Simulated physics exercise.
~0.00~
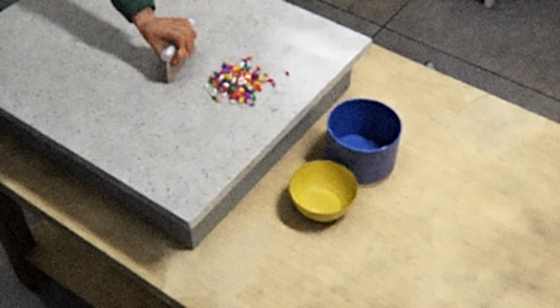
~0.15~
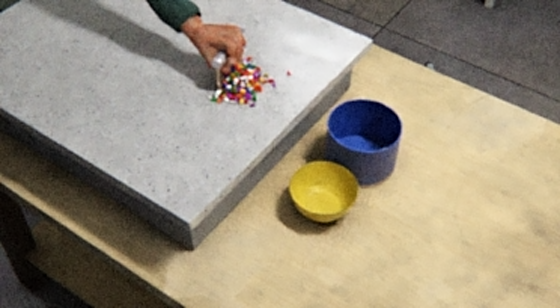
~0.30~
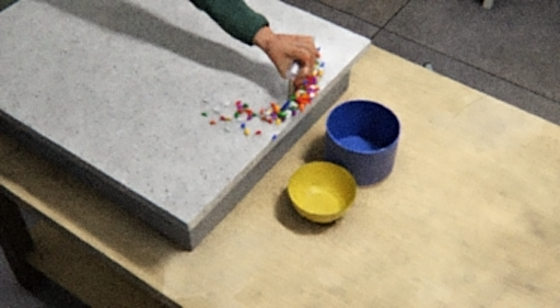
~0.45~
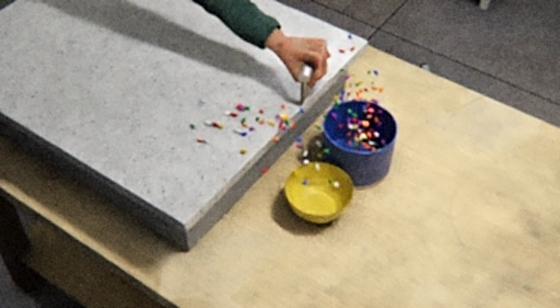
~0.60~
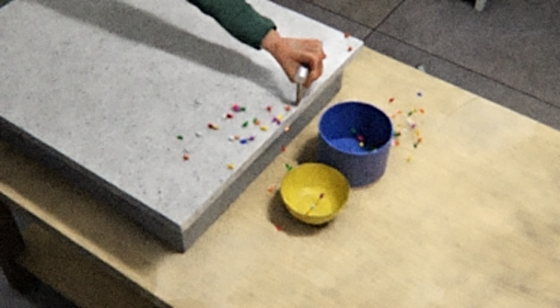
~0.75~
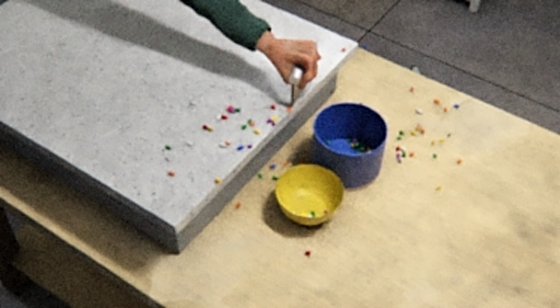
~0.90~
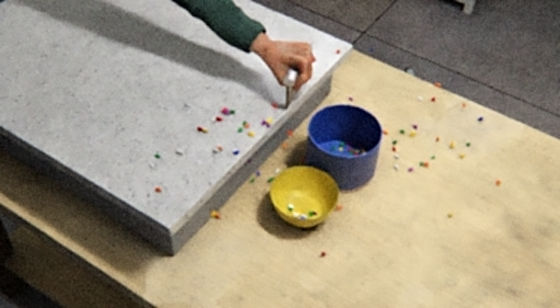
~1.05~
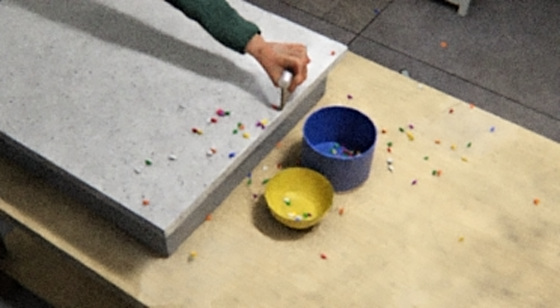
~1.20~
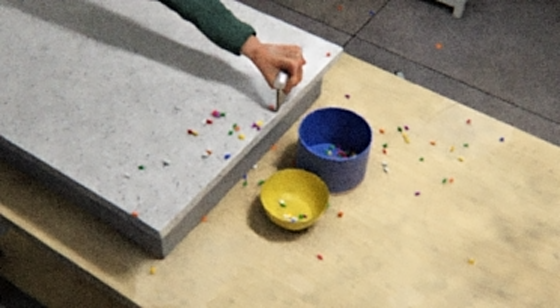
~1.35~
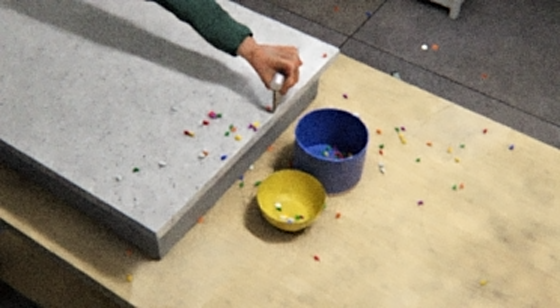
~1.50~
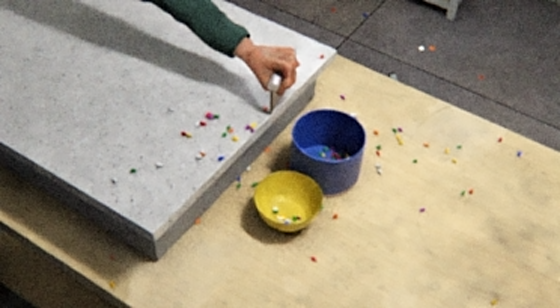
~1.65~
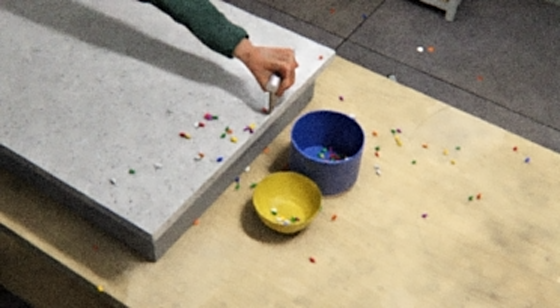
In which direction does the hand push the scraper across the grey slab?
The hand pushes the scraper to the right, towards the edge of the slab beside the blue pot.
